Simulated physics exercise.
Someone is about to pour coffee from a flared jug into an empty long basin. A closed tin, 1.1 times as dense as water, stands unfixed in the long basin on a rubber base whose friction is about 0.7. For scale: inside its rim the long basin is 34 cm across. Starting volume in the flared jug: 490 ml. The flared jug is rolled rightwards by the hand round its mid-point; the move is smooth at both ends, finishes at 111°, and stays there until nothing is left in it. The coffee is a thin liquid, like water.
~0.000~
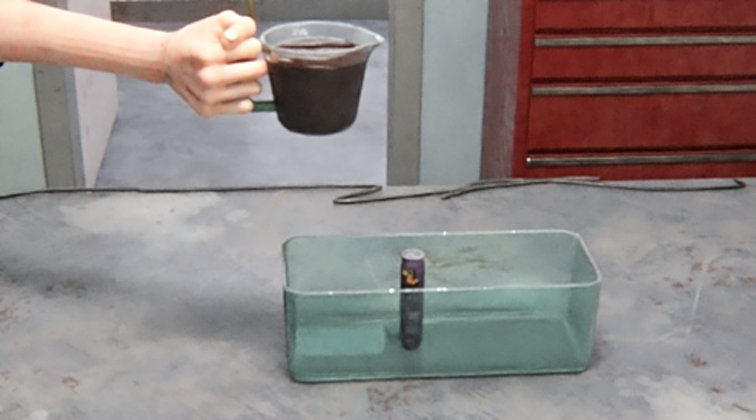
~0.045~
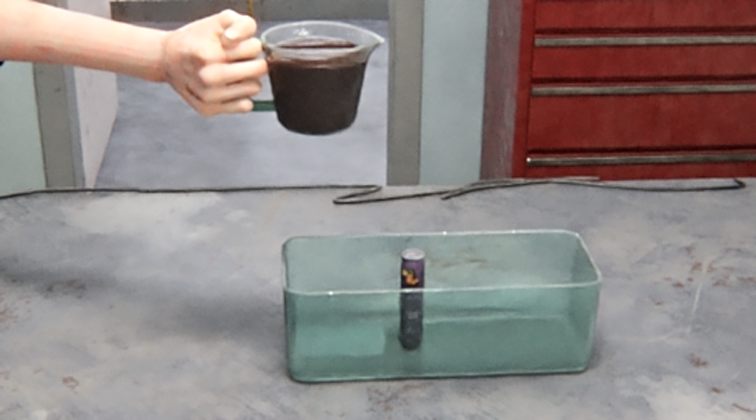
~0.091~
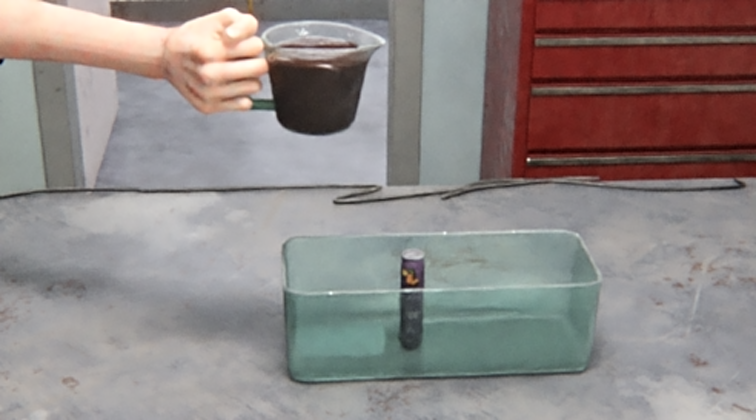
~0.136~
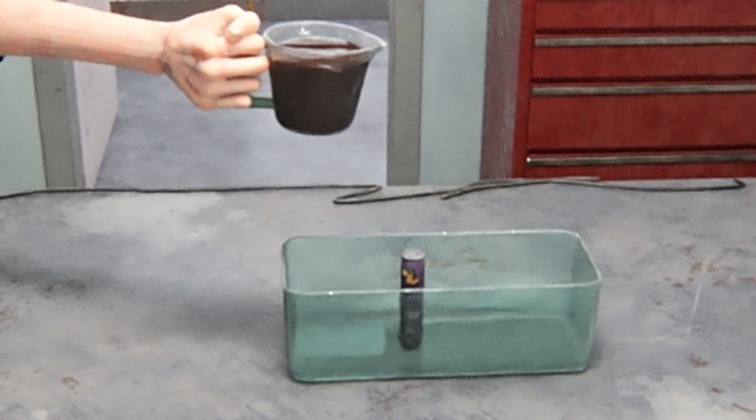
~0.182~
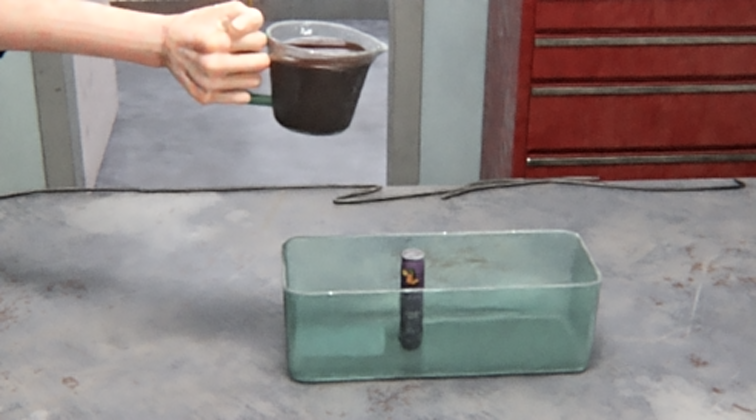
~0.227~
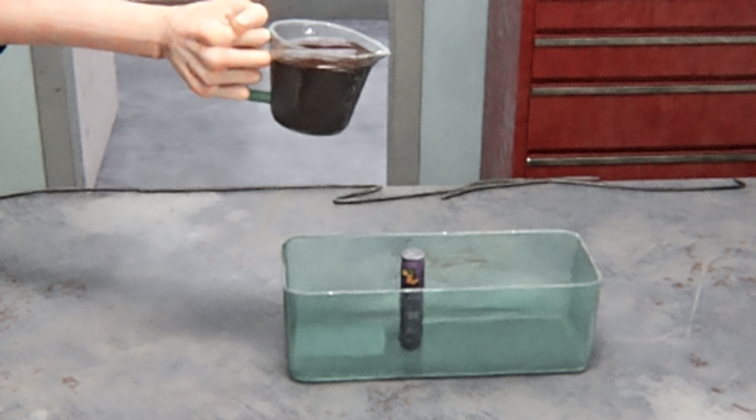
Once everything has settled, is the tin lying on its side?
Watch, it's going to keep its feet.
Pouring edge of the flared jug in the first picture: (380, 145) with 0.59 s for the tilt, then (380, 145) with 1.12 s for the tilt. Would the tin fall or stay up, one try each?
In the first try it comes down; in the second it comes down.
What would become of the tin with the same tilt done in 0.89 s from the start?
Outcome - the tin remains standing.
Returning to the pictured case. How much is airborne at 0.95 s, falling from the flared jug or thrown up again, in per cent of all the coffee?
Close to 24 %.
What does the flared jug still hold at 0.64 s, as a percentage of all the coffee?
Some 64 % of it is still there.
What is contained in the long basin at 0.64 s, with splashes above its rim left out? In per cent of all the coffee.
I'd put it near 6 percent.
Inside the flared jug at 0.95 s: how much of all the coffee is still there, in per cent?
I reckon near 7 per cent still sits there.
After 0.64 s the tilt is 69° and 63 per cent is still to pour; the tin stands where it began.
After 0.95 s the tilt is 105° and 7 per cent is still to pour; the tin stands where it began.
After 1.27 s the tilt is 111° and 0 per cent is still to pour; the tin stands where it began.
After 1.62 s the tilt is 111° and 0 per cent is still to pour; the tin stands where it began.
In the end the tin stands where it began.
